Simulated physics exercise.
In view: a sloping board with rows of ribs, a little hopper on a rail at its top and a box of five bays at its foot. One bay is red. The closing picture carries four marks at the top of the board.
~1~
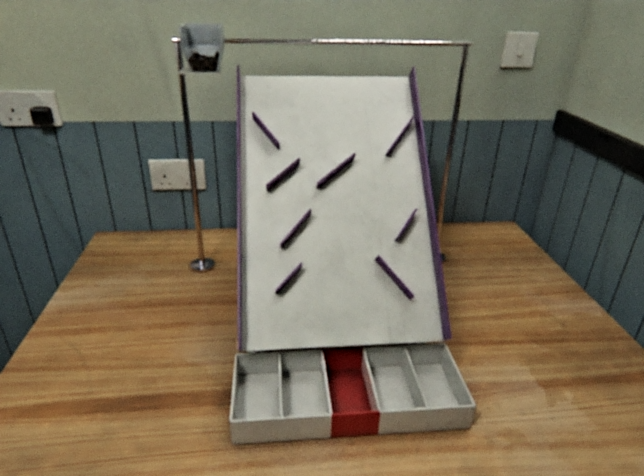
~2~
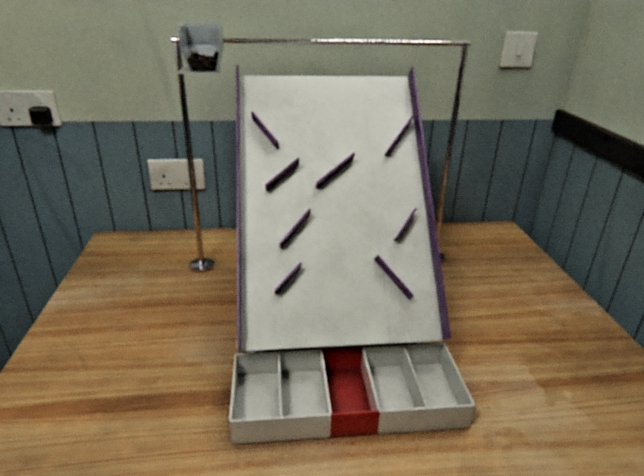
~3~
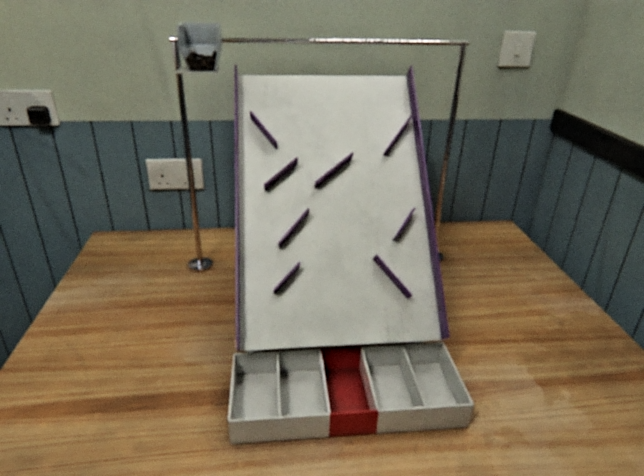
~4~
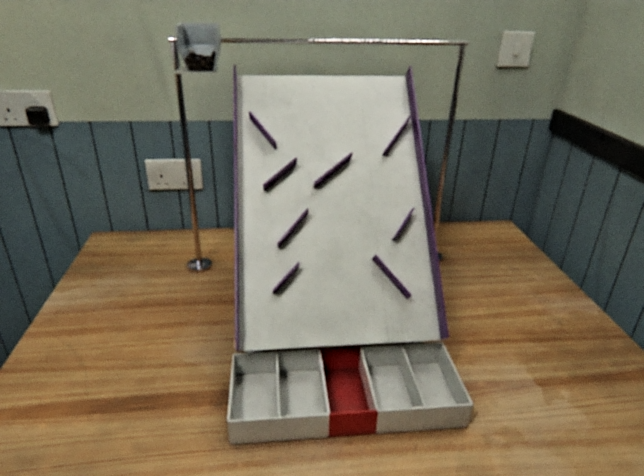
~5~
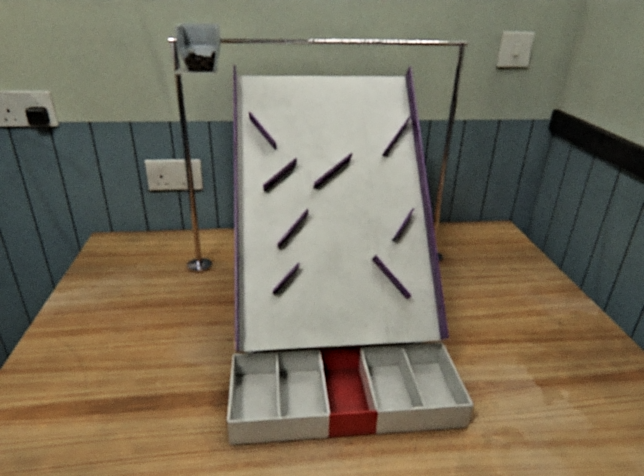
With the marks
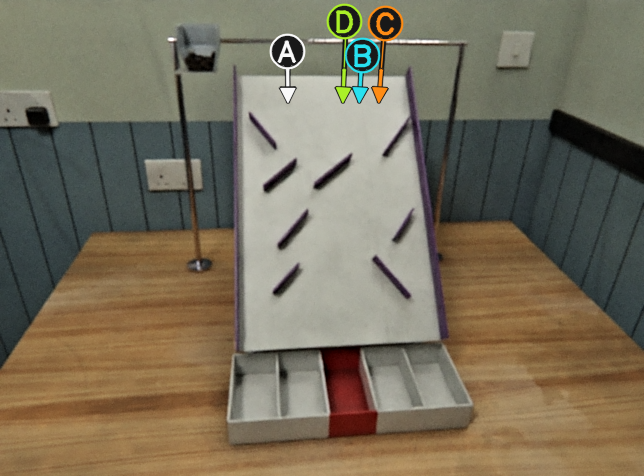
A white sloping board with purple ribs stood on a wooden table above a box of five bays, the middle one red, while a small hopper of dark beans sat still at the upper left.
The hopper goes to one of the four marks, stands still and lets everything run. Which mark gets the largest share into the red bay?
It is C.
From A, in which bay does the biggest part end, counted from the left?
The first from the left.
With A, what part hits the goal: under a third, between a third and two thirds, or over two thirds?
It is under a third.
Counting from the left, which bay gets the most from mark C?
It is the third one.
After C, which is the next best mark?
Here it is mark B.
On the marked copy, mark A meets the board at (287, 97); mark B meets the board at (359, 97); mark C meets the board at (379, 97); mark D meets the board at (343, 97).
Choosing A, none in the red bay, most in other bays, about a quarter held on the board.
Choosing B, about a quarter in the red bay, about two thirds in other bays.
Choosing C, about two thirds in the red bay, about a quarter in other bays, a small part outside the box.
Choosing D, a small part in the red bay, most in other bays, a small part held on the board.
